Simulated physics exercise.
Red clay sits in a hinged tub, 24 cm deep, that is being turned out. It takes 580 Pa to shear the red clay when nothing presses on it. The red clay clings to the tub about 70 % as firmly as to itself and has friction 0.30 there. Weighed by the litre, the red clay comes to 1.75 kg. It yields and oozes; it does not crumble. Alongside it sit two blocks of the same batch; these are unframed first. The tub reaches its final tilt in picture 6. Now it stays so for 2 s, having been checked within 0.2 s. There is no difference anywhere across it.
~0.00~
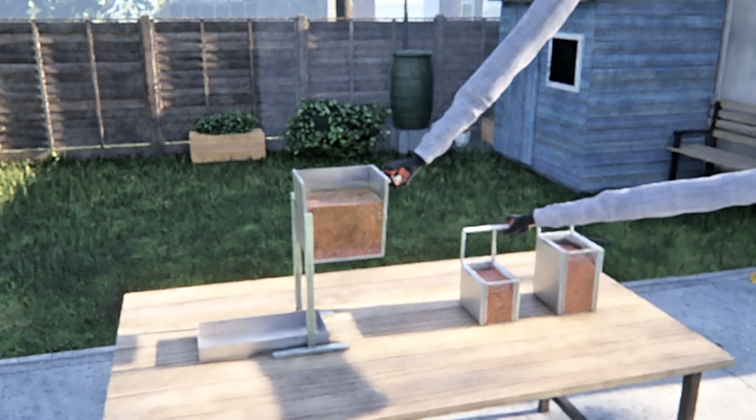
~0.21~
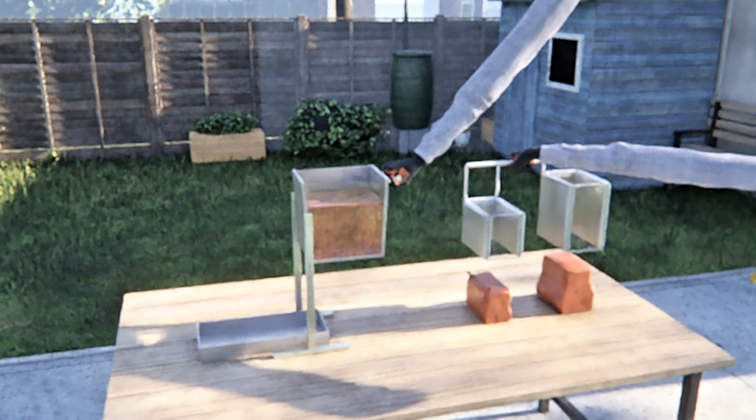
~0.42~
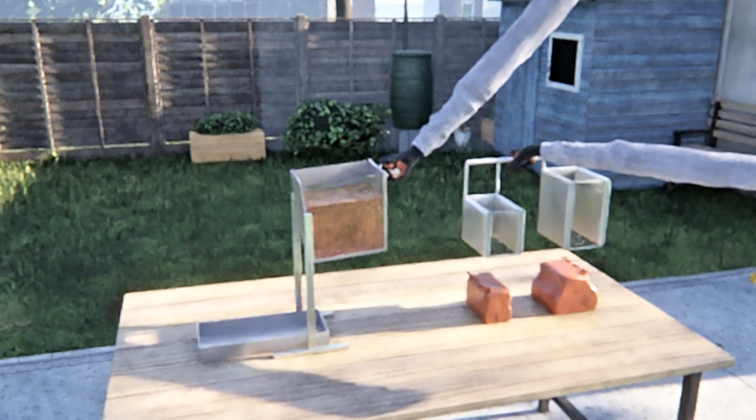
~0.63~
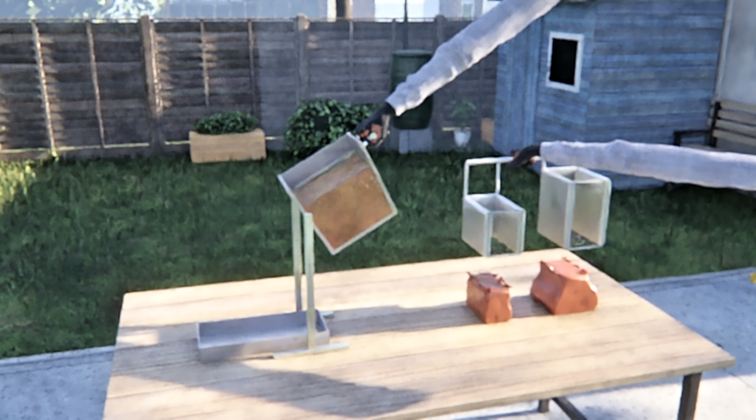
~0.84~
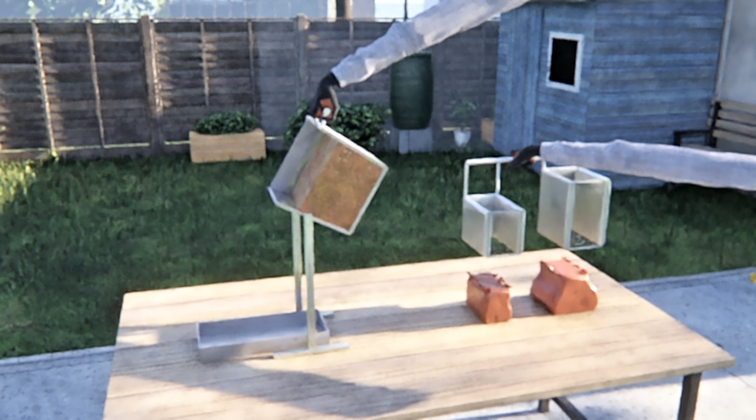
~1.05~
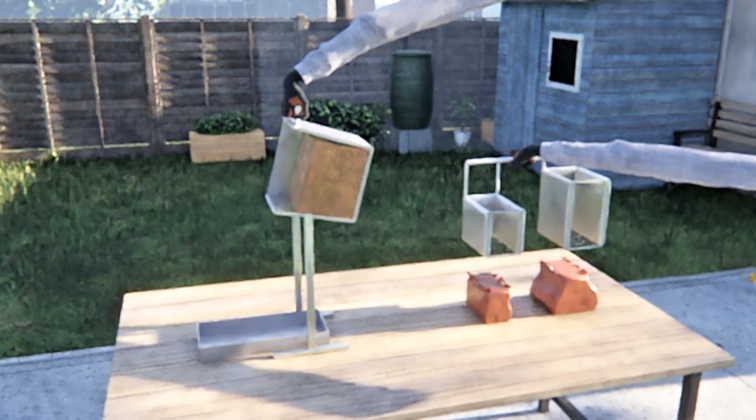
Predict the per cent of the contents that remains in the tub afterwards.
Roughly 100 per cent remains.
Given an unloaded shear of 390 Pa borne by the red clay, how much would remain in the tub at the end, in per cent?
90 %.
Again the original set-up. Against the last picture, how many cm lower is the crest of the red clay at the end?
About 3 cm.
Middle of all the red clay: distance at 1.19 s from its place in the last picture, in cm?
It has moved around 1 centimetres.
After 1.19 s, the tub is at 76 degrees and holds 100 %.
After 1.36 s, the tub is at 76 degrees and holds 100 %.
After 1.53 s, the tub is at 76 degrees and holds 100 %.
After 1.70 s, the tub is at 76 degrees and holds 100 %.
After 3.05 s, at the end, the tub is at 76 degrees and holds 100 %.
